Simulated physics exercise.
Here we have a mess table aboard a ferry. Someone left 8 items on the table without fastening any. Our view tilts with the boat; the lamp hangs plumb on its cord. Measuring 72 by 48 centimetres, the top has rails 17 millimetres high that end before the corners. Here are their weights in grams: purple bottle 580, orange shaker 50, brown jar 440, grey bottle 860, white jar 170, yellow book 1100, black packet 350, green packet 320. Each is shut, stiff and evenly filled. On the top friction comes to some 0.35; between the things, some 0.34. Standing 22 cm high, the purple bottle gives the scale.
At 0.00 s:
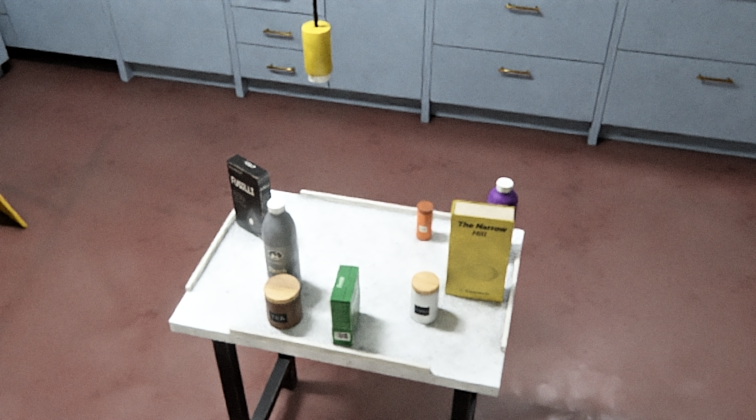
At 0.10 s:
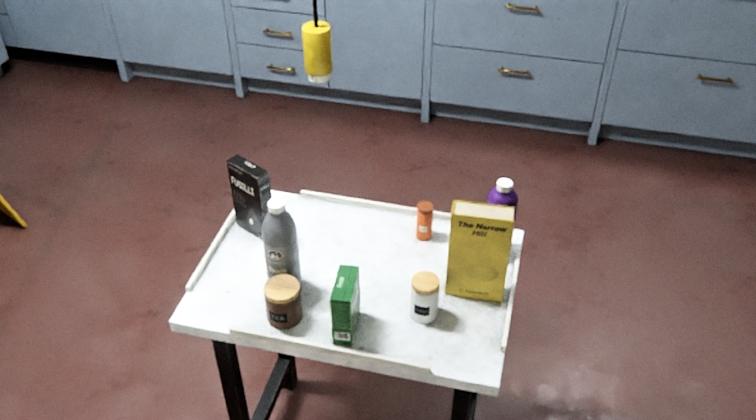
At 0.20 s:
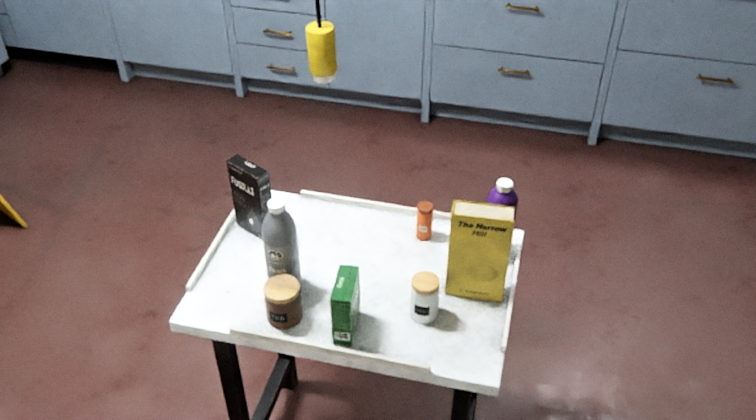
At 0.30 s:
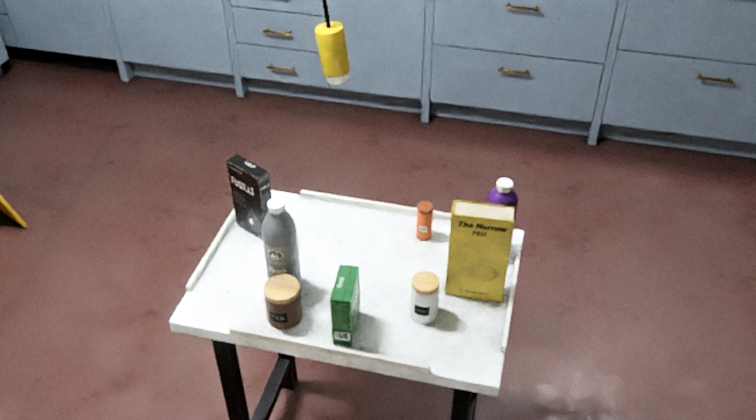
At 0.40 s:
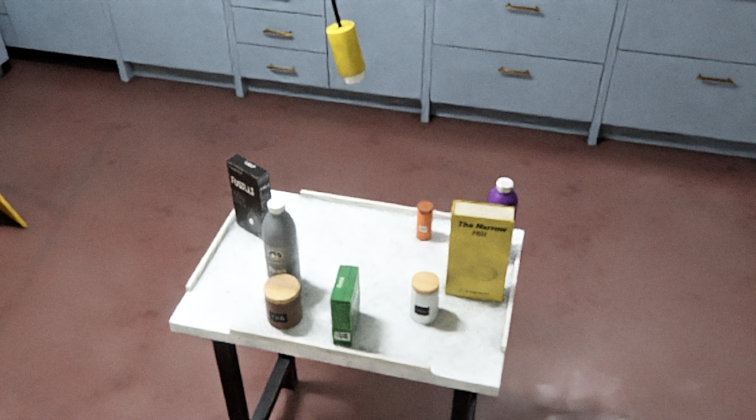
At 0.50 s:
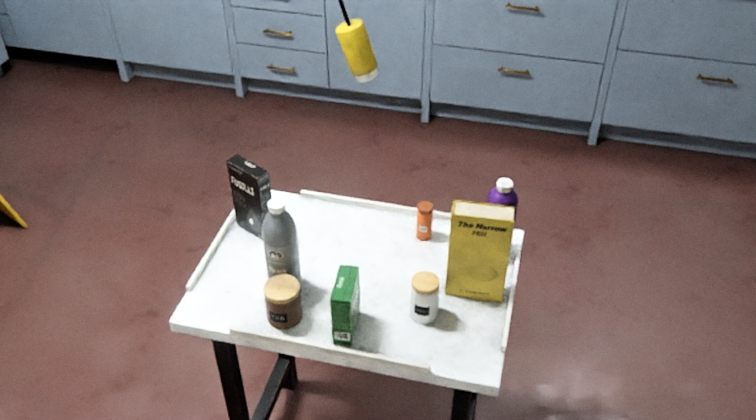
A white table holding eight closed containers stays still while a yellow lamp swings right.
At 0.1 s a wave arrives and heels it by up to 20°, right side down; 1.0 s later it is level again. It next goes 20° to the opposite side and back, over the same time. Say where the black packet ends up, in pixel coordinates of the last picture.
The black packet rests close to (252, 199).
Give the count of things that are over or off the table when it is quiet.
The number here is 1.
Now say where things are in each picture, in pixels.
Boat level; black packet (252, 199), in the first picture.
Boat level; brown jar (283, 302); grey bottle (281, 247), in the second picture.
Heel 2°, right side down; white jar (425, 297); yellow book (479, 252), in the third picture.
Heel 7°, right side down; green packet (346, 305), in the fourth picture.
Heel 13°, right side down; orange shaker (425, 221); brown jar (283, 302), in the fifth picture.
Heel 18°, right side down; black packet (252, 199); grey bottle (281, 247), in the sixth picture.
After 0.90 s, heel 7°, right side down; green packet tipped 24° from how it sat.
After 1.10 s, boat level; green packet on its side; white jar tipped 9° from how it sat.
After 1.30 s, heel 7°, left side down; green packet on its side; white jar slid 4 cm.
At rest (2.6 s), tipped over on the table, green packet; the other 7 in place, give or take 5 cm. In the last view, black packet near (252, 199).
